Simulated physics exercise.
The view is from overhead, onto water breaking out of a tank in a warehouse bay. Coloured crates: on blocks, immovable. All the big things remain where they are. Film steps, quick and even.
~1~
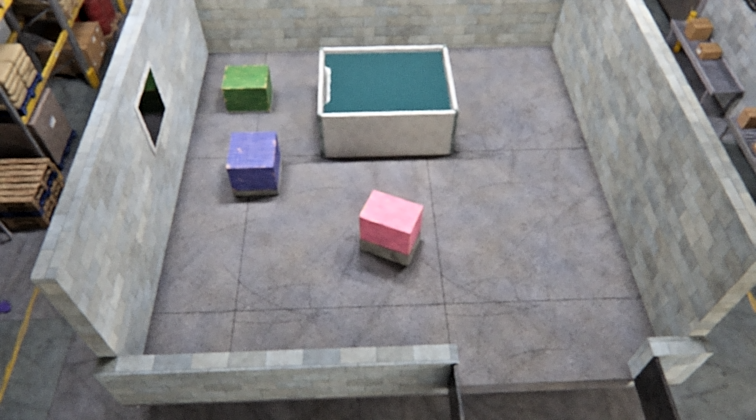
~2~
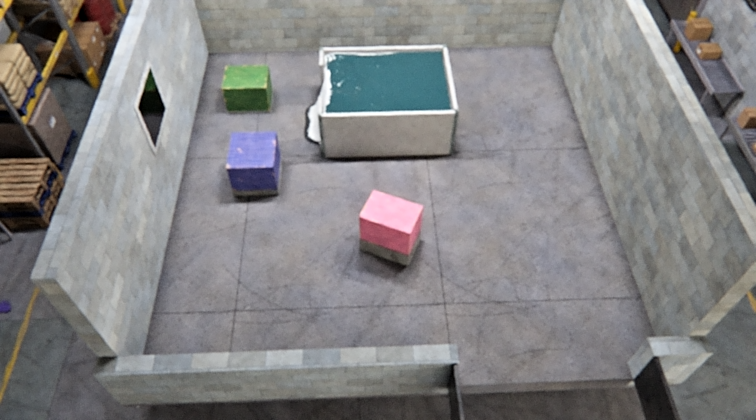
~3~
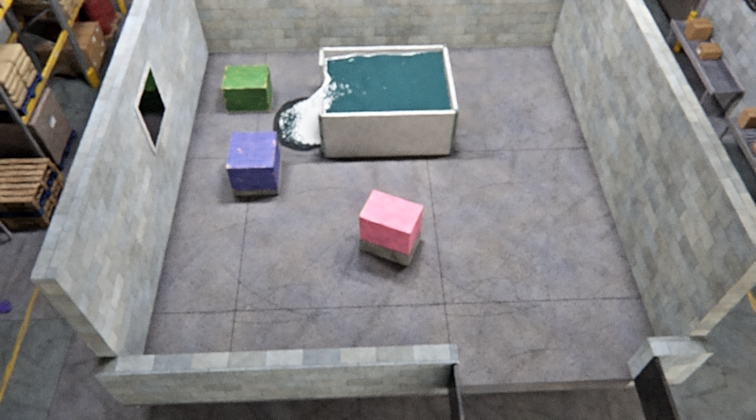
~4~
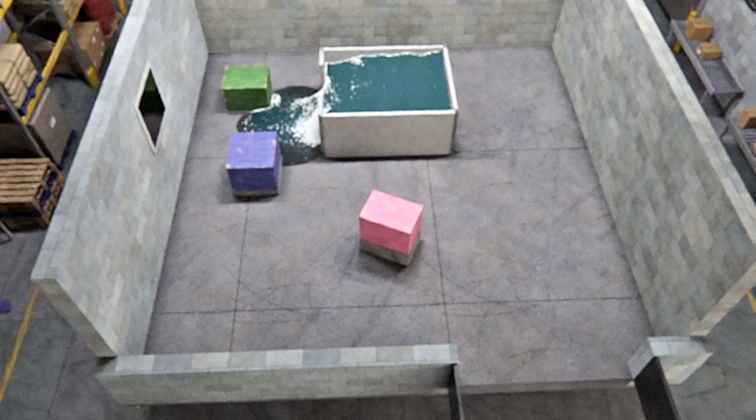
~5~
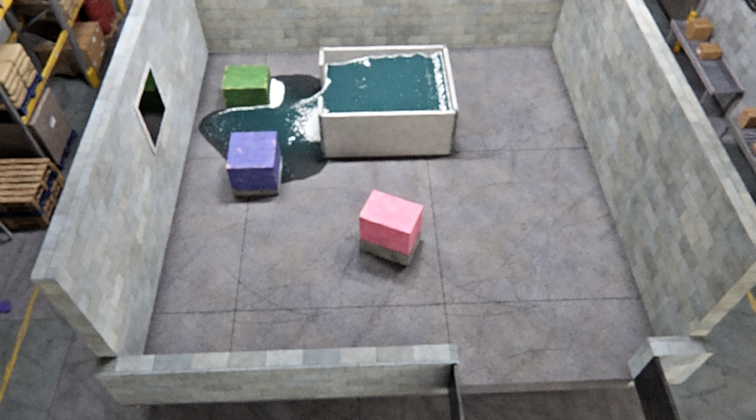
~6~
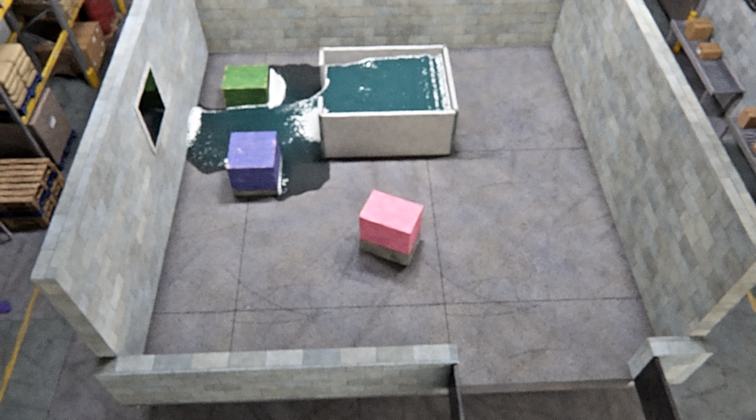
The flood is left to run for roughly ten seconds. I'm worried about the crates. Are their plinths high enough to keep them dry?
Well, the blue crate will get wet, the pink crate will stay dry, the green crate will get wet.
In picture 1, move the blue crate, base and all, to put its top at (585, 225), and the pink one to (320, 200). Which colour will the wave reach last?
From the scene, I'd name the blue crate.
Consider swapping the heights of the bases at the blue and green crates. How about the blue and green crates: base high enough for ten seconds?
Well, the blue crate gets reached, and the green crate gets reached.
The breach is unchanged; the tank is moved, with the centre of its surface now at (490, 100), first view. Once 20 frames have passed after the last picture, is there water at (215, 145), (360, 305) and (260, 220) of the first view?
Results in order - swamped, left untouched, swamped.
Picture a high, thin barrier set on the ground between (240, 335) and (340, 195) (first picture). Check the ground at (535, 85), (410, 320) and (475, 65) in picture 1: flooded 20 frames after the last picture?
Outcome by spot, in order - unwatered, unwatered, watered.
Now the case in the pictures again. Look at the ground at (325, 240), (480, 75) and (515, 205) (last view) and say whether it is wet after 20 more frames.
Going through them in order, I'd say drenched, drenched and clear.
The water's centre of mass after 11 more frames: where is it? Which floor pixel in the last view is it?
Around (322, 125).
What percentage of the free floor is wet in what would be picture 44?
Estimated share: Around 75 %.
A moment on, water covers 20 % of the floor; the blue crate water round its plinth, the pink crate not reached, the green crate water round its plinth.
Next, water covers 35 % of the floor; the blue crate water round its plinth, the pink crate not reached, the green crate water round its plinth.
Then, water covers 50 % of the floor; the blue crate water round its plinth, the pink crate water round its plinth, the green crate water round its plinth.
Later, water covers 75 % of the floor; the blue crate water round its plinth, the pink crate water round its plinth, the green crate water round its plinth.
In the end, water covers 100 % of the floor; the blue crate was topped, the pink crate stayed above the water, the green crate was topped.
